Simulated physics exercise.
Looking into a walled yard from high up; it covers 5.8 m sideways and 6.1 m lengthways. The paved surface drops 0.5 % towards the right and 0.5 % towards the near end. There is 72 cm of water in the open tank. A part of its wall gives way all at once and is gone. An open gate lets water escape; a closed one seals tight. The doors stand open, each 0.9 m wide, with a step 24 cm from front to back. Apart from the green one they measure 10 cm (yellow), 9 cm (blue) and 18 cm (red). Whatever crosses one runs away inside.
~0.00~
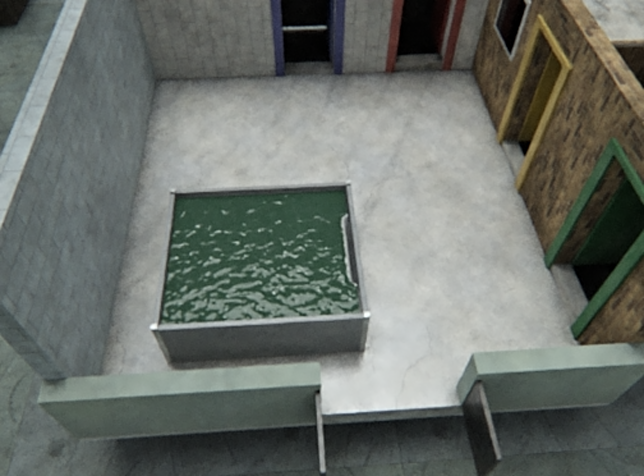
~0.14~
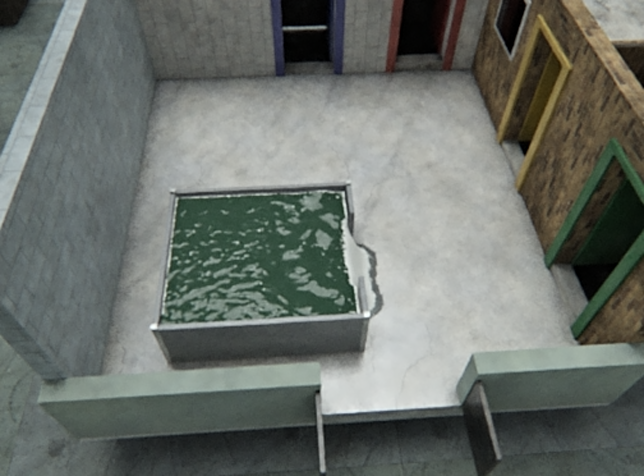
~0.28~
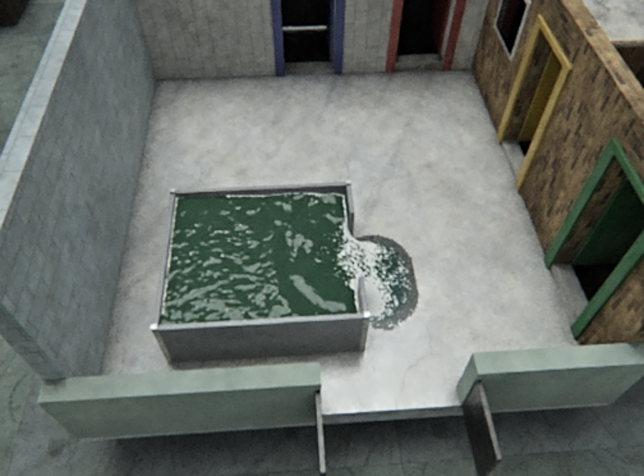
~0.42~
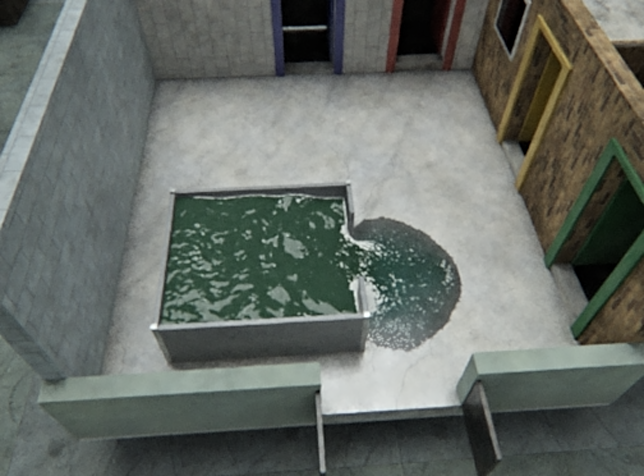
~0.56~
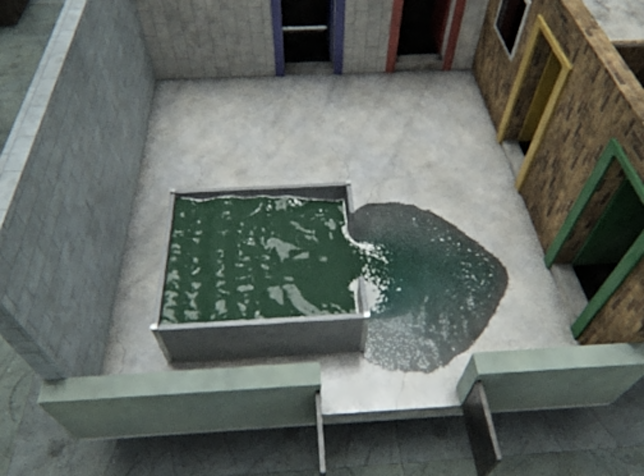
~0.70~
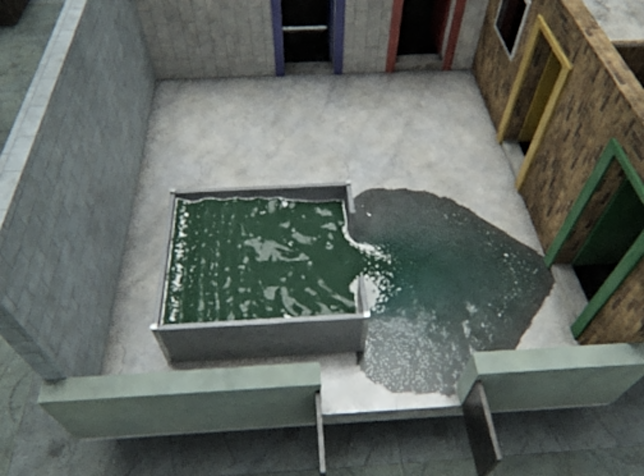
Open tank of green water in a walled yard losing part of its right wall, water pouring out and spreading across the floor.
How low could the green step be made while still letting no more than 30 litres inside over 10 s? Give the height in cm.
It would have to be roughly 28 cm high.
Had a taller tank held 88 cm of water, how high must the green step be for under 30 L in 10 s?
About 35 cm.
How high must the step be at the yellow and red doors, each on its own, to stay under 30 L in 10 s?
About 11.0 cm at yellow and 13.0 cm at red.
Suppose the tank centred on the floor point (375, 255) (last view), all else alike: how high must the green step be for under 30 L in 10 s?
About 33 cm.
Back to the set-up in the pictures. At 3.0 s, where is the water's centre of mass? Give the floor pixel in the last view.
Near (375, 261).
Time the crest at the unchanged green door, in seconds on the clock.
Around 2.0 s.
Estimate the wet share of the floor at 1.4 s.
Some 30 per cent of it.
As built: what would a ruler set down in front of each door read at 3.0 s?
Depths in cm: Yellow 14, blue 0, green 28, red 14.
After 1.4 s water covers 30 % of the floor, deepest (42 cm) near (585, 362); 25 cm at the green door, 46 litres in over its 13 cm step.
After 3.0 s water covers 35 % of the floor, deepest (28 cm) near (556, 287); 28 cm at the green door, 228 litres in over its 13 cm step.
After 10.0 s water covers 95 % of the floor, deepest (14 cm) near (121, 275); 11 cm at the green door, 337 litres in over its 13 cm step.
At the green door as built, the water arrived by 0.8 s and peaked near 36 cm at 2.0 s.
With a step of 23.5 cm, 76 litres would have come in within the 10 s; with 32 cm, 9 litres. So under 30 litres takes about 28 cm.
